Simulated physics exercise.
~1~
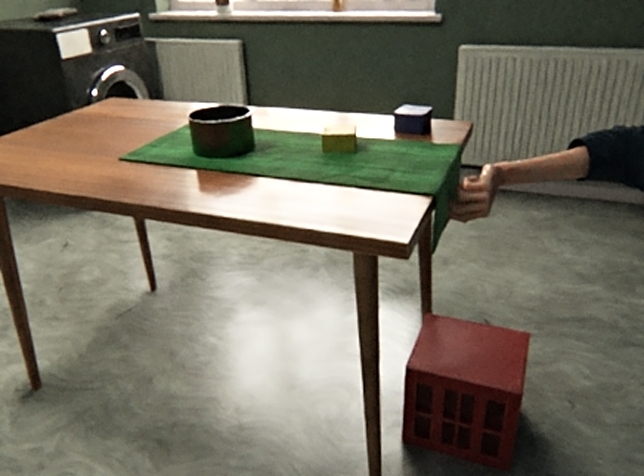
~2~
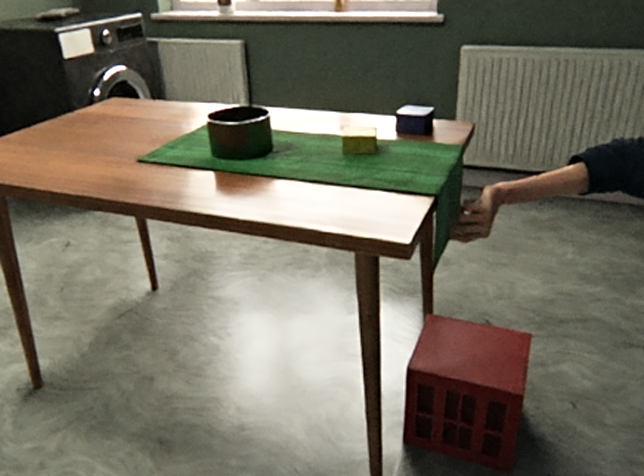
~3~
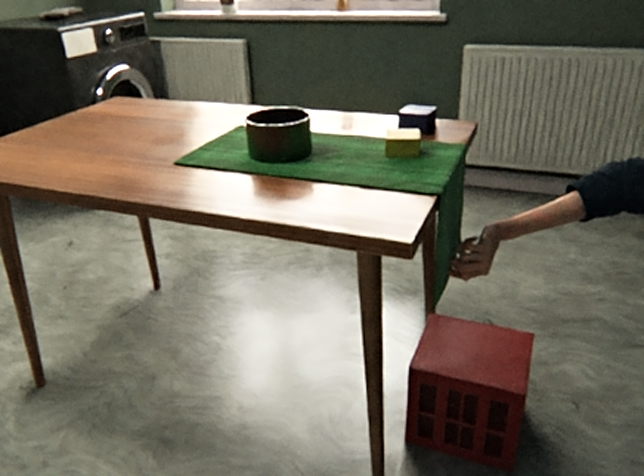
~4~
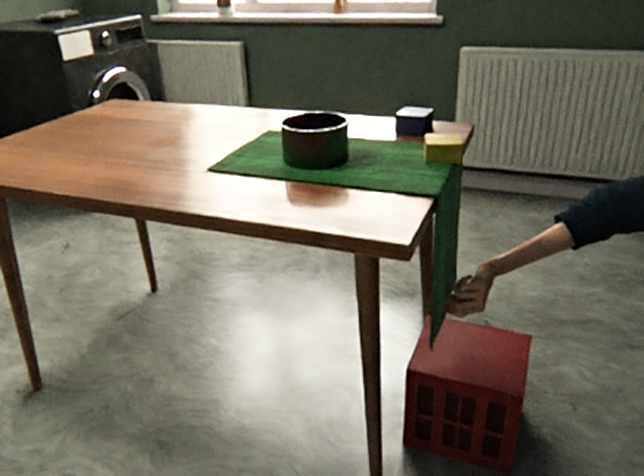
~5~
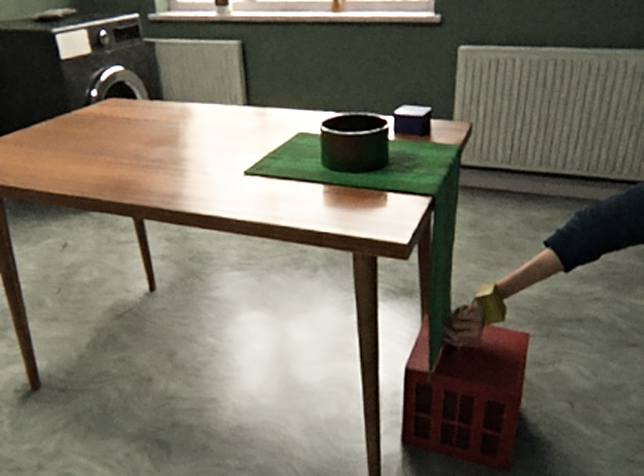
Green cloth being tugged over a table's right end by a hand, carrying a pot along and a yellow block off the edge.
